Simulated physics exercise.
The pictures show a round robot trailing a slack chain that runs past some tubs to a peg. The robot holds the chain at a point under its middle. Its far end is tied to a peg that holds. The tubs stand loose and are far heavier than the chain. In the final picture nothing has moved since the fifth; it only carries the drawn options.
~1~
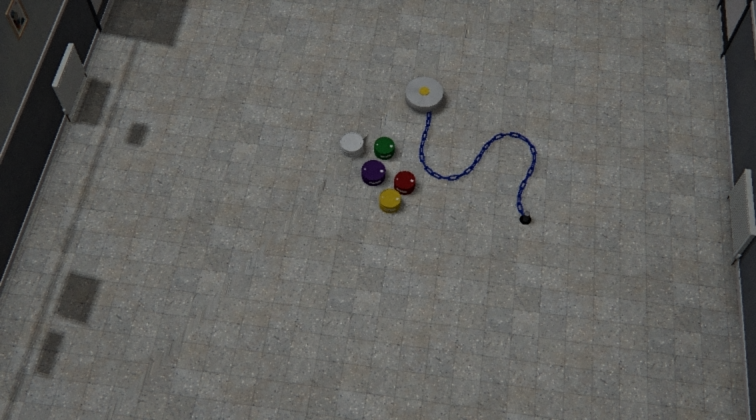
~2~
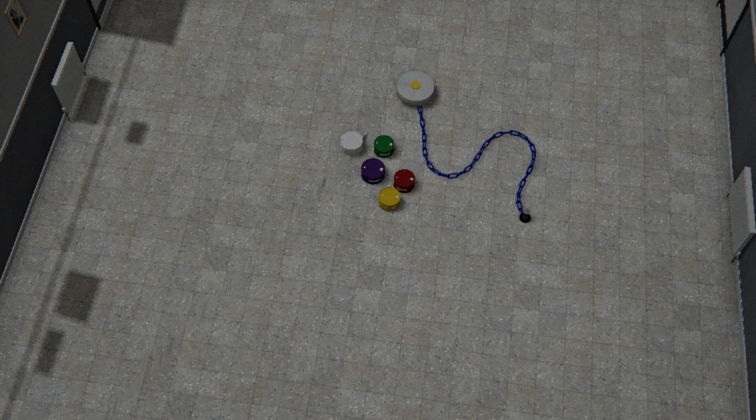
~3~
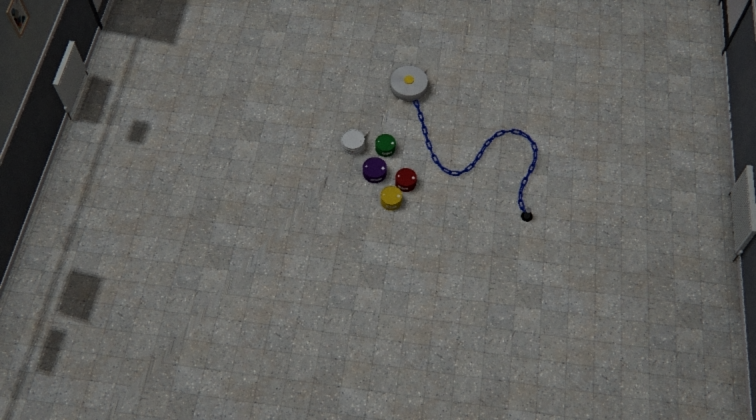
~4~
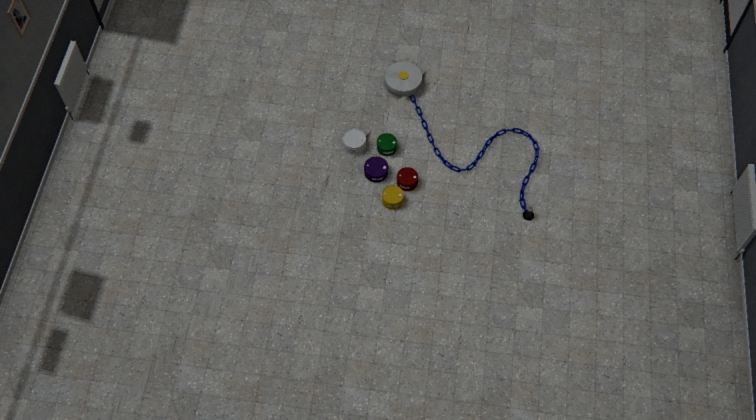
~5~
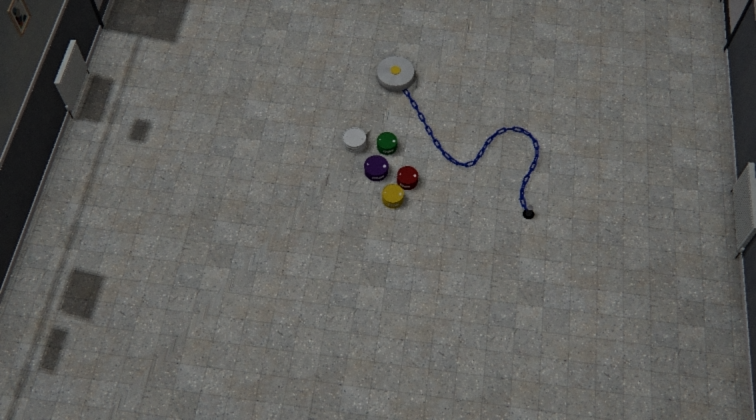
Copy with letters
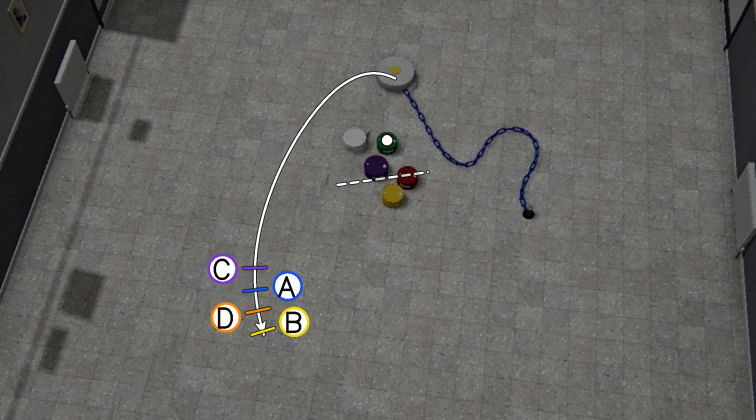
A round white robot on a blue chain glides a short way up and left.
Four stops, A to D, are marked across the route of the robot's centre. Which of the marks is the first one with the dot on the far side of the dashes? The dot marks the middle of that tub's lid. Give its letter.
The dot is across by A.
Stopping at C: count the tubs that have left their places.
By then, four.
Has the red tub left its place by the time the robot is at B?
Yes.
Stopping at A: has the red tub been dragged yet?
Yes.
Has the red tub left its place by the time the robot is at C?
By then, no.
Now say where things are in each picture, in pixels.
In the first picture, peg (526, 217); red tub (405, 183); purple tub (374, 173).
In the second picture, robot (415, 89); yellow tub (390, 199).
In the third picture, robot (409, 84); white tub (353, 142).
In the fourth picture, robot (403, 80); red tub (407, 179).
In the fifth picture, robot (395, 74); yellow tub (393, 196); green tub (387, 143); white tub (354, 140).
On the marked copy, A at (255, 290); B at (263, 332); C at (255, 268); D at (258, 311); the dashed line at (383, 178); the route from (395, 79) via (281, 167) to (264, 335); the white dot at (387, 140).
Following A. Soon after the start, robot (312, 112); green tub (387, 143).
Later, robot (267, 198); green tub (387, 143).
In the end, robot (255, 287); red tub (404, 187); purple tub (381, 207); yellow tub (405, 205); green tub (383, 187); white tub (361, 194); the dot on the green tub is over the dashed line.
As for the rest, B does it too, but is farther than needed; C leaves the dotted tub short, at (383, 175); D does it too, but is farther than needed.
